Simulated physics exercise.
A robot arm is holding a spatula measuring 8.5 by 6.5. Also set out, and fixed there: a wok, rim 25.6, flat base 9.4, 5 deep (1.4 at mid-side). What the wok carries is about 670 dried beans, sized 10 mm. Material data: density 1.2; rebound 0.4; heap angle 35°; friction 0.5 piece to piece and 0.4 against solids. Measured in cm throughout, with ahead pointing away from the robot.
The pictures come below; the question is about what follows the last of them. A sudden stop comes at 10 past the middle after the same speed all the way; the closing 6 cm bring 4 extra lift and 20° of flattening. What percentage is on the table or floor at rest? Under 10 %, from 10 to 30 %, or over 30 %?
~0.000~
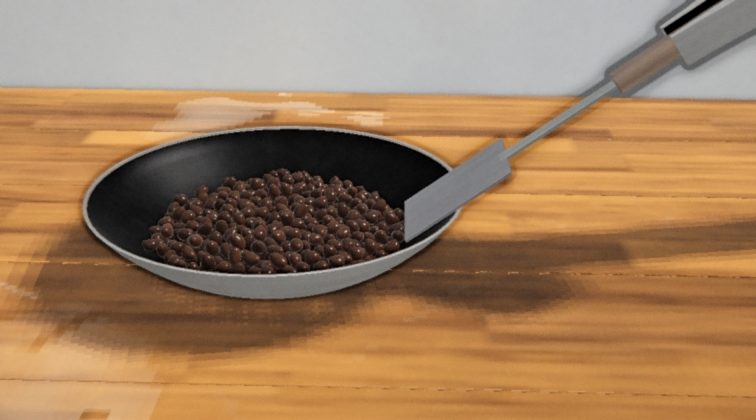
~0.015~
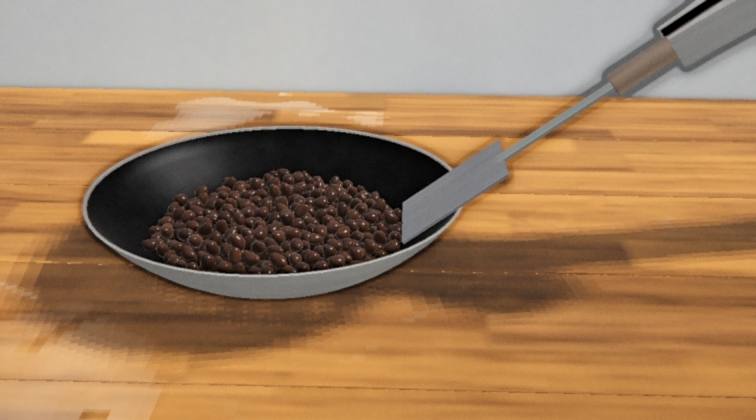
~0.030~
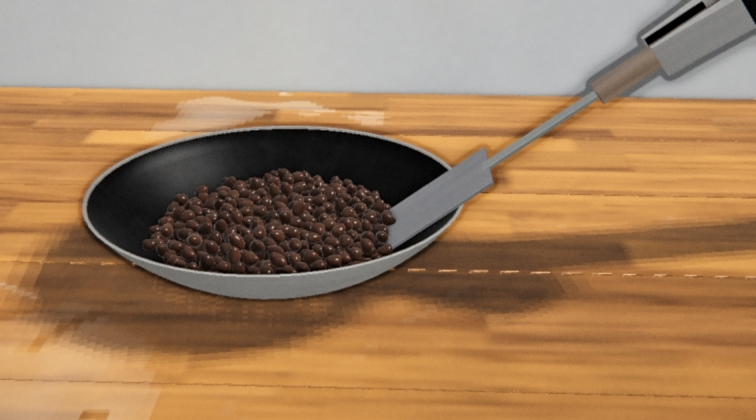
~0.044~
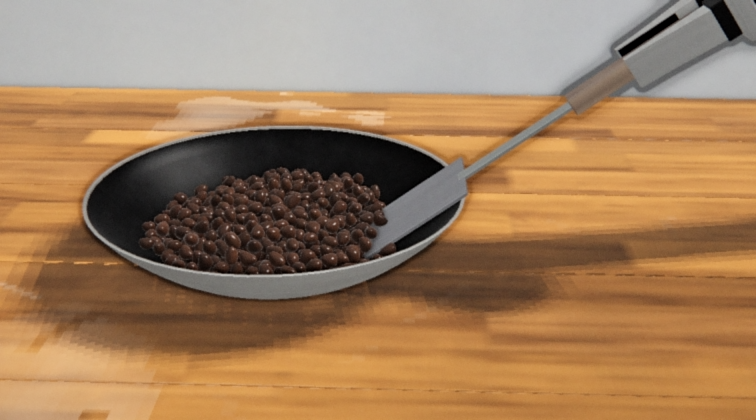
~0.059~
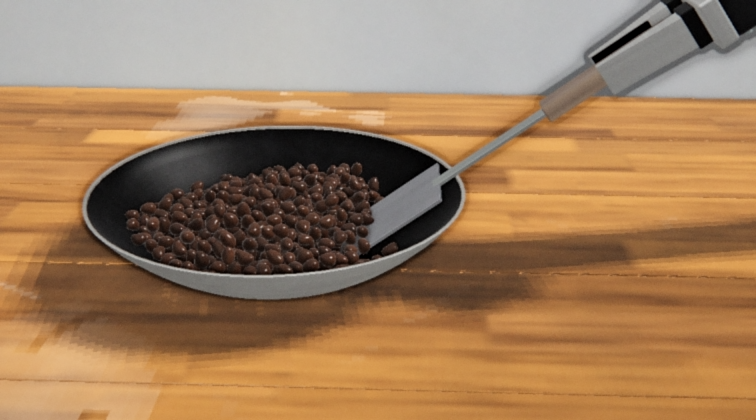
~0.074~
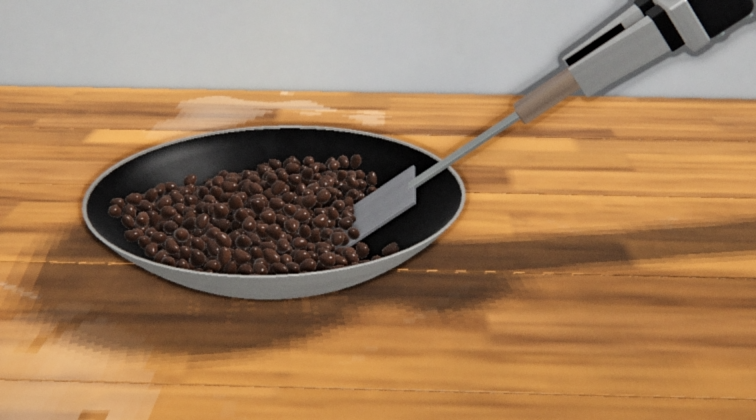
Over 30 %.
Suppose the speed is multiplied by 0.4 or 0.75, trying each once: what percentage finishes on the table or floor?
Around 20 per cent, then around 30 per cent, would end on the table or floor.
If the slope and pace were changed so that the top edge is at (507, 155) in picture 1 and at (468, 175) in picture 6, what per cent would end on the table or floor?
20 per cent.
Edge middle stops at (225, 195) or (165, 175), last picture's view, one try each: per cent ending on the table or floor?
About 5 and 25 per cent.
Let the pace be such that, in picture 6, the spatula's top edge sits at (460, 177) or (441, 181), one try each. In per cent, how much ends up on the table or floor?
About 20 and 30 per cent.
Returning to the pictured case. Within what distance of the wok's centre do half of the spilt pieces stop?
Roughly 34 cm from the middle.
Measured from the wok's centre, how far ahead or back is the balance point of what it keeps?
The balance point lies close to 2.5 cm ahead.
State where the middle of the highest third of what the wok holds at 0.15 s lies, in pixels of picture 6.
It is centred at about (168, 189).
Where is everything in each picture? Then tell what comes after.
The spatula top edge at (507, 155), sloping 37°; upper third of the load around (284, 218), from x 150 to 400, top at y 175; 670 in the wok, in the first picture.
The spatula top edge at (504, 157), sloping 37°; upper third of the load around (285, 218), from x 150 to 400, top at y 175, in the second picture.
The spatula top edge at (489, 165), sloping 37°; upper third of the load around (286, 218), from x 150 to 390, top at y 175, in the third picture.
The spatula top edge at (465, 175), sloping 37°; upper third of the load around (282, 215), from x 145 to 390, top at y 175, in the fourth picture.
The spatula top edge at (440, 181), sloping 37°; upper third of the load around (274, 212), from x 135 to 390, top at y 170, in the fifth picture.
The spatula top edge at (415, 183), sloping 37°; upper third of the load around (257, 207), from x 115 to 390, top at y 160; 670 in the wok, in the sixth picture.
After 0.11 s, sloping 37°, highest piece 7 above the table; 670 in the wok.
After 0.15 s, sloping 31°, highest piece 7 above the table; 660 in the wok, 10 on the blade or in flight.
After 0.36 s, sloping 17°, highest piece 22 above the table; 406 in the wok, 149 on the table or floor, 115 on the blade or in flight.
After 1.41 s, sloping 17°, highest piece 4 above the table; 406 in the wok, 264 on the table or floor.
In the end, 406 in the wok, 264 on the table or floor. That is 39 % on the table or floor.
